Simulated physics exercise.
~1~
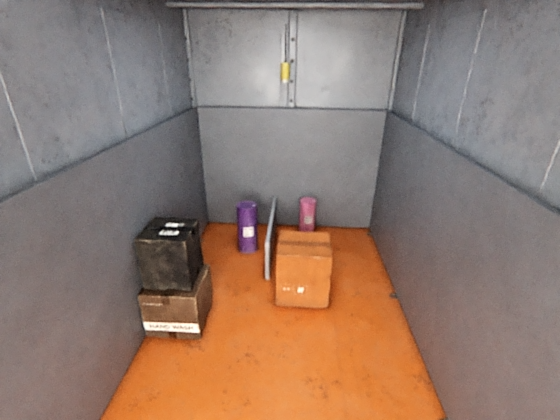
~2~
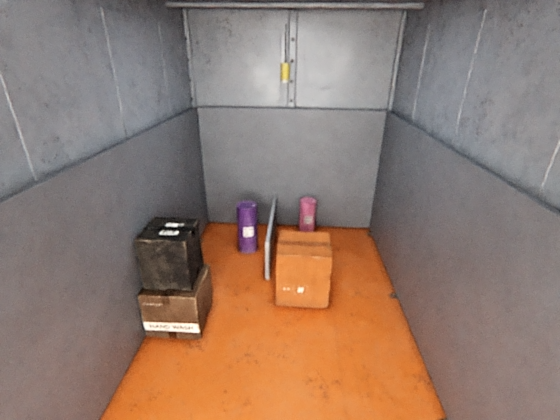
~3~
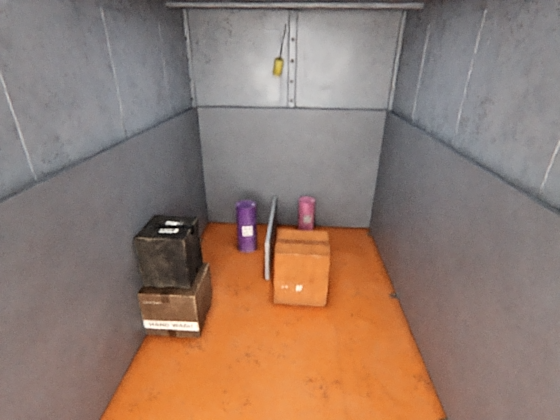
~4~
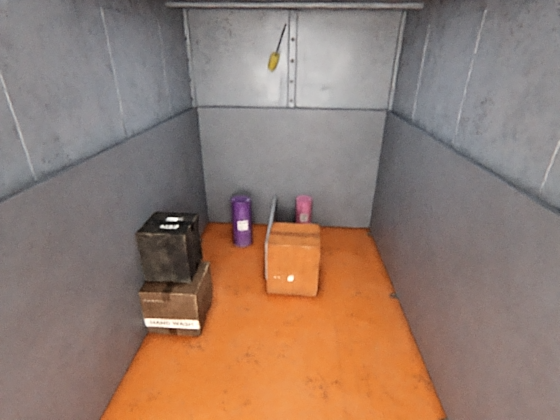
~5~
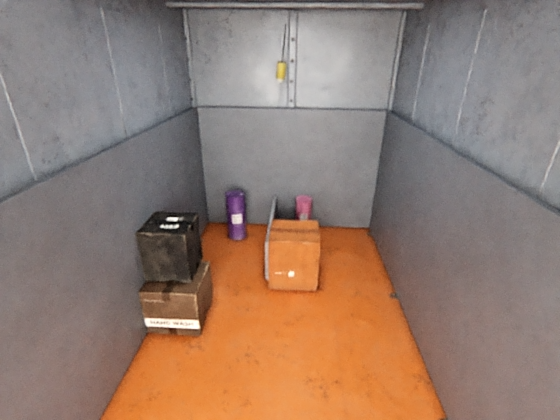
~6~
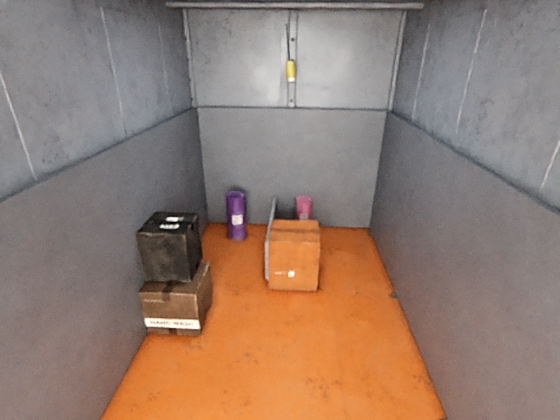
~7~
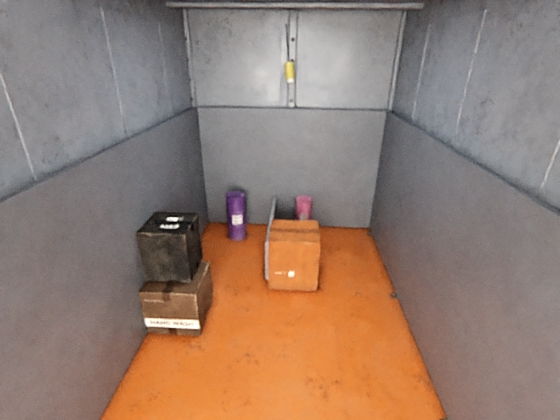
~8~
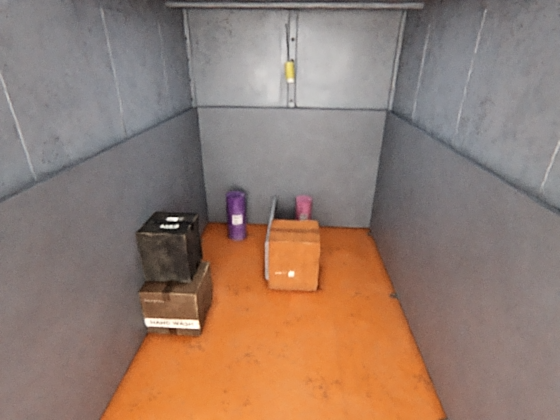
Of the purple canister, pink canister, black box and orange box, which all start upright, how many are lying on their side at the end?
None of them are. Both canisters, the black box and the orange box are all still upright at the end.
